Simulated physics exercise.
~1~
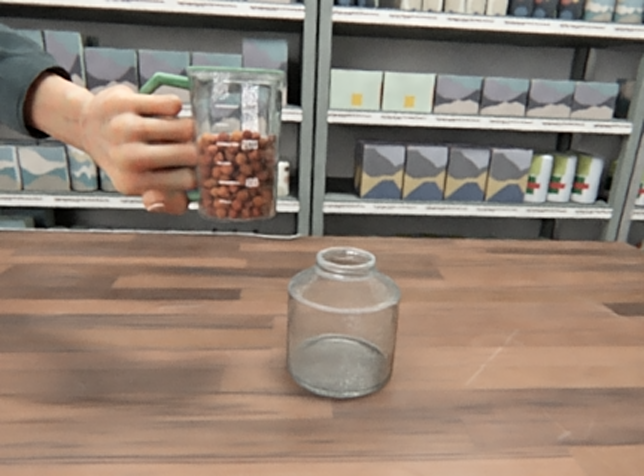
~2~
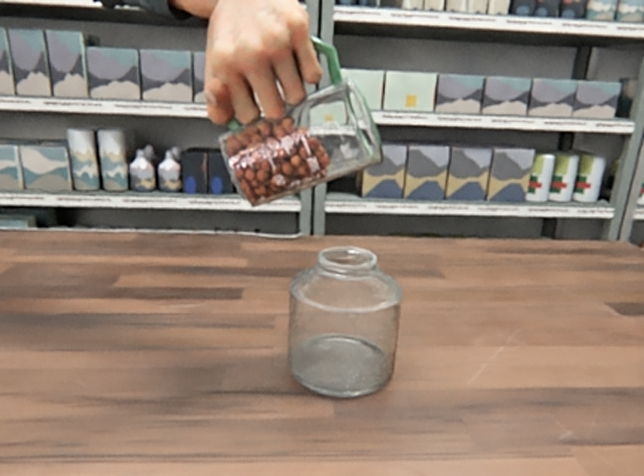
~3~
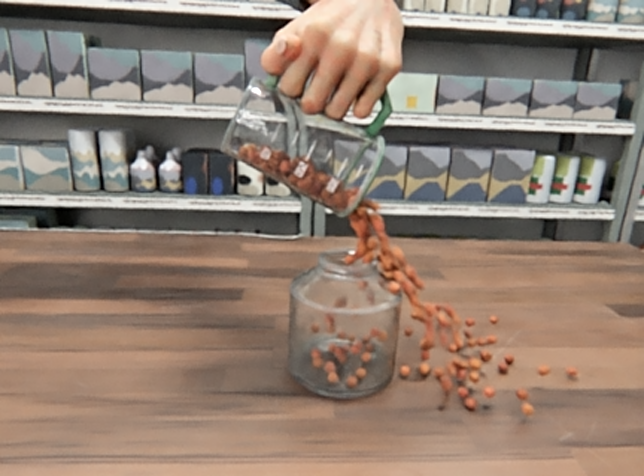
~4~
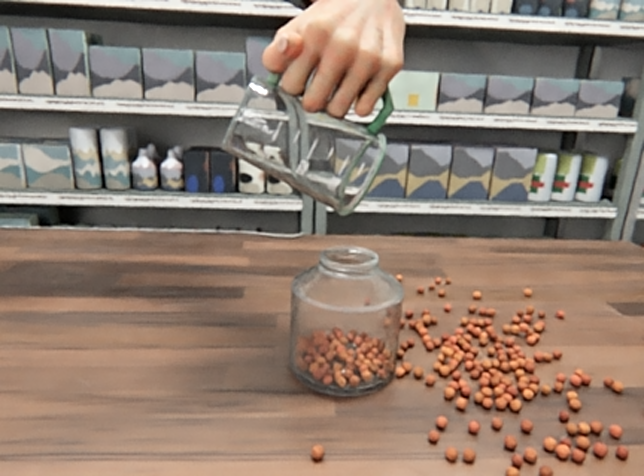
A hand tilting a glass cup of reddish-brown pellets over a jar, part landing inside and most scattering across the wooden table.
